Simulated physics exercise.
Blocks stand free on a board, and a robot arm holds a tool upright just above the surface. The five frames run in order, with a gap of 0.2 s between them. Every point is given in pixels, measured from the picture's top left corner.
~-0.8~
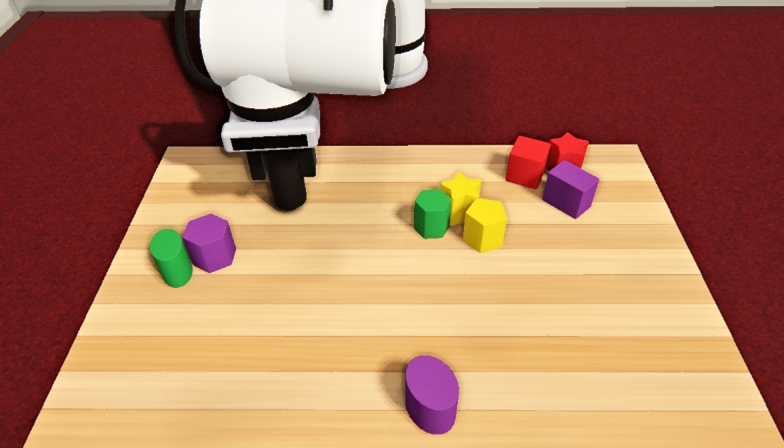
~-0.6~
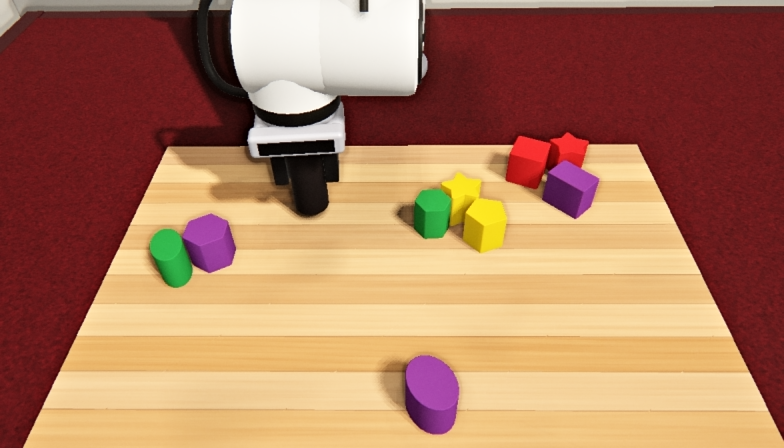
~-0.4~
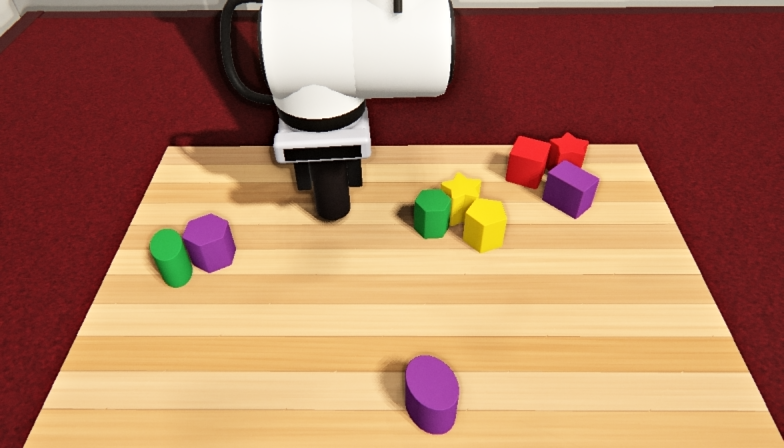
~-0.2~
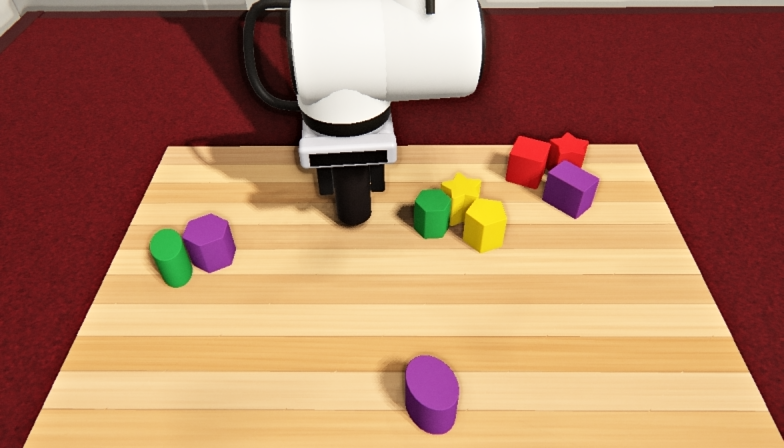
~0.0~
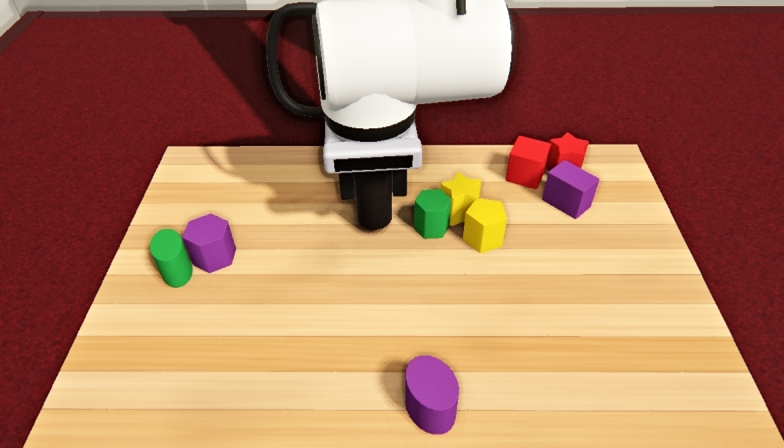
In the video, green, purple, yellow and red blocks rest on a wooden board while a white robot arm moves a dark upright tool steadily rightward and slightly nearer the viewer, toward a green hexagonal block; the blocks stay still.
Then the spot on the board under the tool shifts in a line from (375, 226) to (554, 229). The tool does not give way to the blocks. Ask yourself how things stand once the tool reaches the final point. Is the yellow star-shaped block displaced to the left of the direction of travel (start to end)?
I believe so.
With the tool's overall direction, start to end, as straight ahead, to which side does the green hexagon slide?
That's a shift to the right.
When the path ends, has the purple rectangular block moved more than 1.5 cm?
No, that is not what happens.
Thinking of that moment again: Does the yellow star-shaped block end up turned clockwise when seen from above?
Short answer: No.
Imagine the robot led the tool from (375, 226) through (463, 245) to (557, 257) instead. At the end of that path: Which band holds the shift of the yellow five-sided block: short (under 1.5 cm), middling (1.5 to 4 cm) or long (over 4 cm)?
It ends farther than 4 cm from its spot.
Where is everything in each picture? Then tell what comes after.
Lower end of the tool at (290, 199), tops of blocks, green hexagon at (433, 200), yellow star-shaped block at (462, 185), yellow five-sided block at (487, 211), purple rectangular block at (574, 175), in the first picture.
Tool at (312, 204), blocks as before, in the second picture.
Tool at (334, 209), blocks as before, in the third picture.
Tool at (355, 214), blocks as before, in the fourth picture.
Tool at (375, 218), green hexagon at (433, 200), yellow star-shaped block at (462, 185), yellow five-sided block at (487, 211), purple rectangular block at (574, 175), in the fifth picture.
What follows on the original path. One third of the way, tool at (436, 220); green hexagon at (474, 203), turned 10° clockwise; yellow star-shaped block at (477, 182), turned 55° anticlockwise; yellow five-sided block at (506, 215).
Two thirds of the way, tool at (496, 221); green hexagon at (535, 210), turned 40° clockwise; yellow star-shaped block at (495, 178); yellow five-sided block at (560, 231), turned 35° clockwise.
At the end, tool at (556, 221); green hexagon at (591, 220), turned 95° clockwise; yellow star-shaped block at (497, 178), turned 140° anticlockwise; yellow five-sided block at (575, 242), turned 75° clockwise; purple rectangular block not moved.
